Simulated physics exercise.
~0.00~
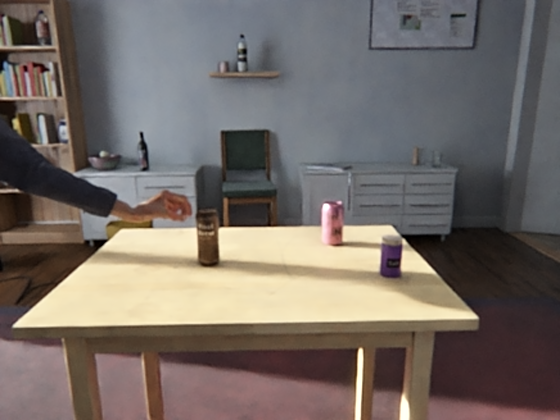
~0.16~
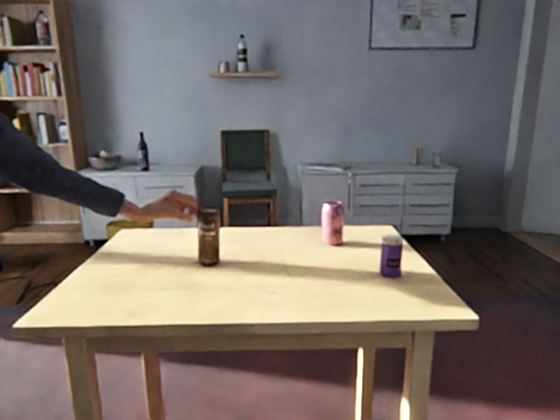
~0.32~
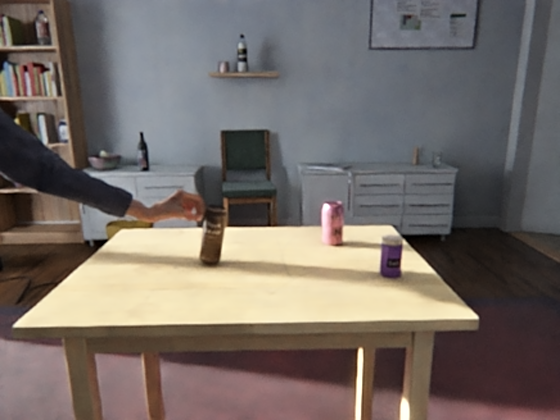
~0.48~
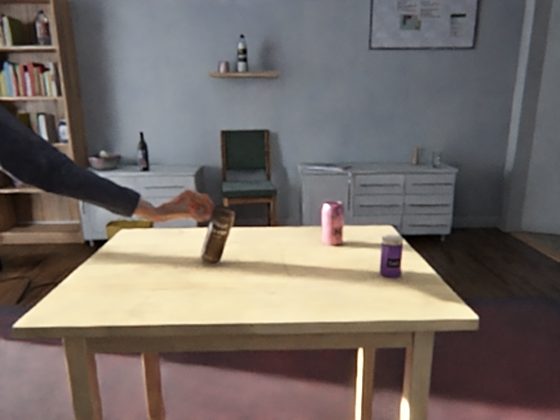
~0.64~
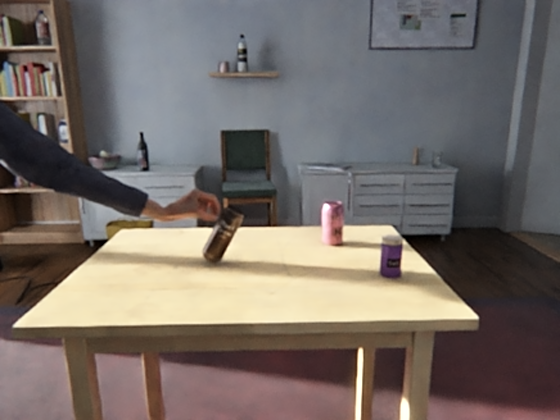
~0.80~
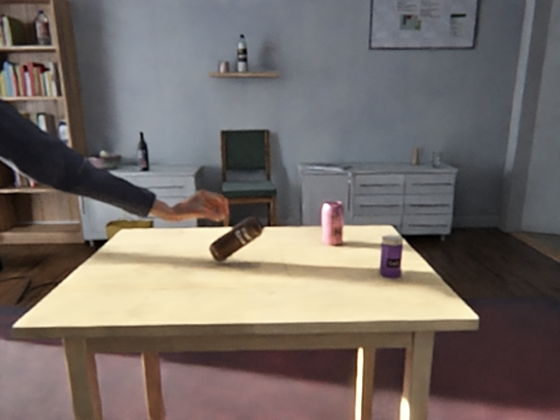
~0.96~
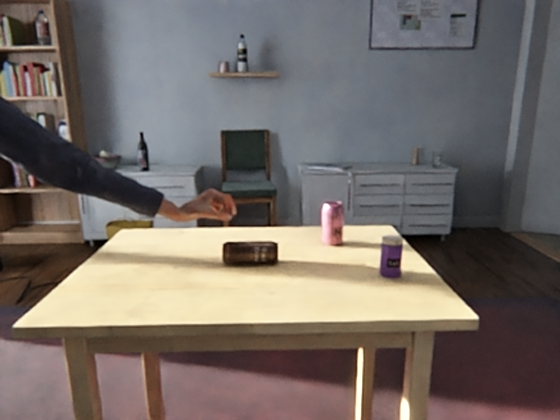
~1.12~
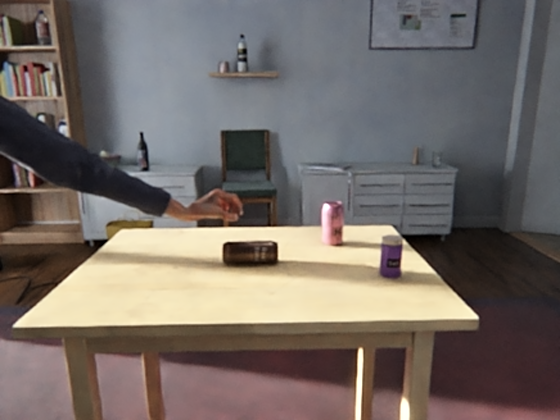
A hand pushes the upright brown can rightward until it tips onto its side.
